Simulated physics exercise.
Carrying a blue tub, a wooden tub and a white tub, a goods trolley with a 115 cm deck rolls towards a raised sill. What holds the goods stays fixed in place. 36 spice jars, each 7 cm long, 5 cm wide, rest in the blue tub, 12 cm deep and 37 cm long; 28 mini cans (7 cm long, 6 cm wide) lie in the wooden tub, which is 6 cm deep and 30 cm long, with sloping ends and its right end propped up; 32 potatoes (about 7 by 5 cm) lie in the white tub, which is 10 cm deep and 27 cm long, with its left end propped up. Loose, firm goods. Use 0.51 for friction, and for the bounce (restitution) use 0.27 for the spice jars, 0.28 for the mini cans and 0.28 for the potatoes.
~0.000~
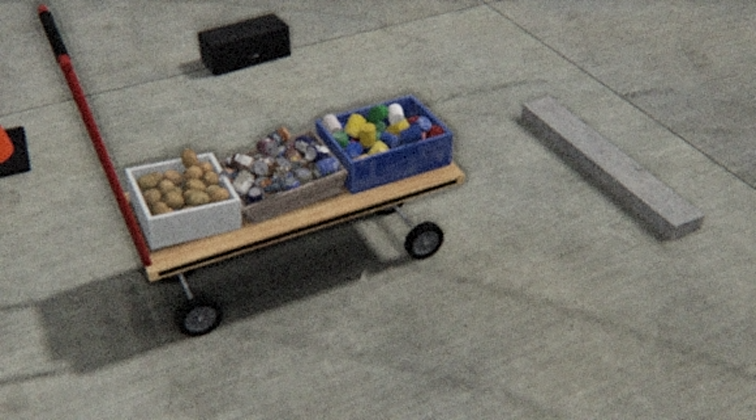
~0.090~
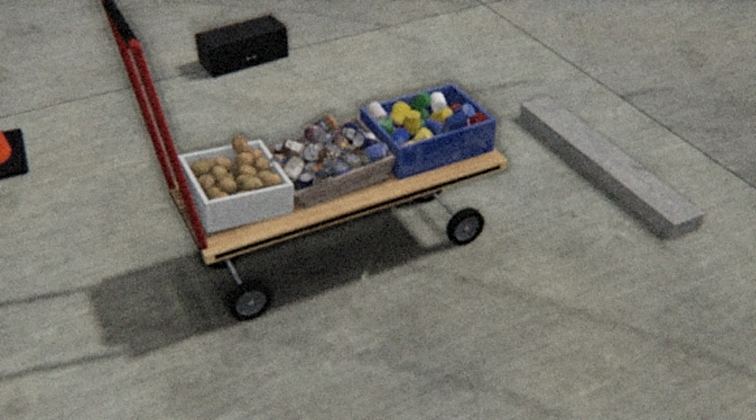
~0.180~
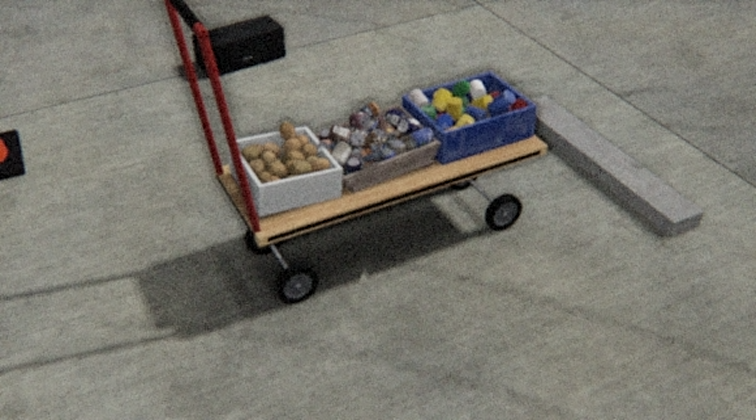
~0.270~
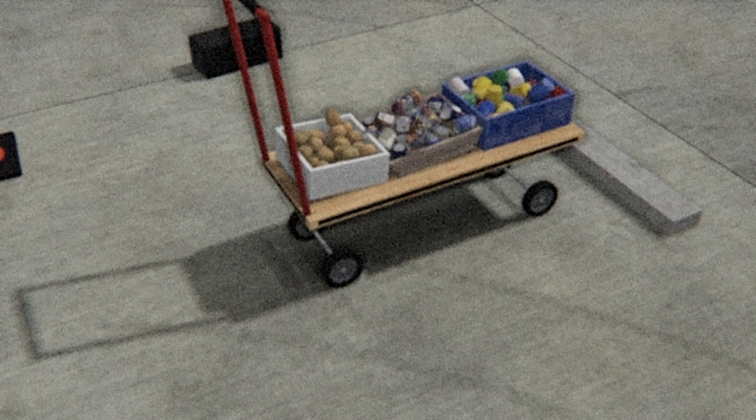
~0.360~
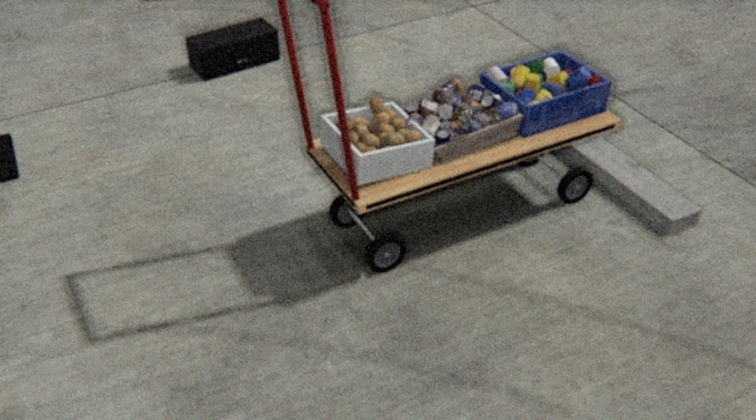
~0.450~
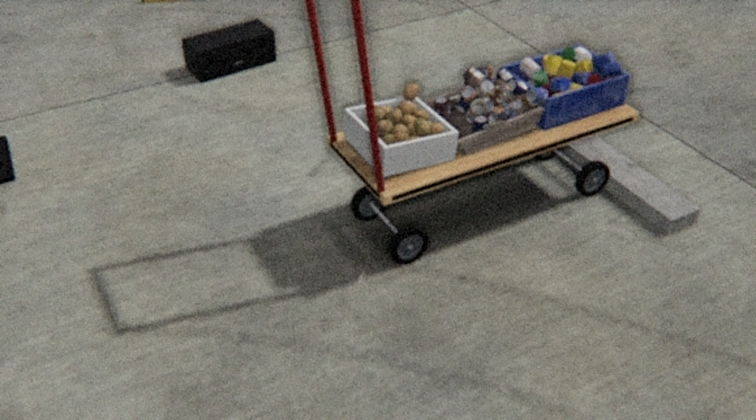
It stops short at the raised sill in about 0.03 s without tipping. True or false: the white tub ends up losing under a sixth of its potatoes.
True.
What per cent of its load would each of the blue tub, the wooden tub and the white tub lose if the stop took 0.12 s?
That way you'd get blue tub at 10, wooden tub at 20, and white tub at 0 percent.
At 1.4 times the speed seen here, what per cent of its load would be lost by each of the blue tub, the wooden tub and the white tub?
In that case the blue tub sheds 20 per cent, the wooden tub 50 per cent and the white tub 10 per cent.
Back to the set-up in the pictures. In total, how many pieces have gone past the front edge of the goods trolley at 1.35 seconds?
I'd put it at some 4 pieces.
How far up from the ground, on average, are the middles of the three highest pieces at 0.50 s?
Close to 62 cm, on average.
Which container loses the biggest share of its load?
The wooden tub is the one.
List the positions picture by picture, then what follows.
In the first picture (places track the rim corner closest to us here; the camera moves round a little), white tub (152, 218); wooden tub (243, 209); 83 cm to go; all still inside.
The second picture shows white tub (209, 202); wooden tub (295, 194); 65 cm to go.
The third picture shows white tub (262, 185); wooden tub (344, 178); 47 cm to go.
The fourth picture shows white tub (313, 169); wooden tub (390, 163); 28 cm to go.
The fifth picture shows white tub (362, 155); wooden tub (435, 149); 10 cm to go.
The sixth picture shows white tub (388, 146); wooden tub (458, 141); stopped; all still inside.
After 0.50 s, the blue tub has all 36, the wooden tub is down by 2 of 28 and the white tub is down by 1 of 32.
After 0.62 s, the blue tub is down by 2 of 36, the wooden tub is down by 8 of 28 and the white tub is down by 1 of 32.
After 0.85 s, the blue tub is down by 3 of 36, the wooden tub is down by 9 of 28 and the white tub is down by 1 of 32.
Final count (at 1.35 s), the blue tub is down by 4 of 36, the wooden tub is down by 9 of 28 and the white tub is down by 1 of 32. Asked share, 1 of 32, 3 per cent.
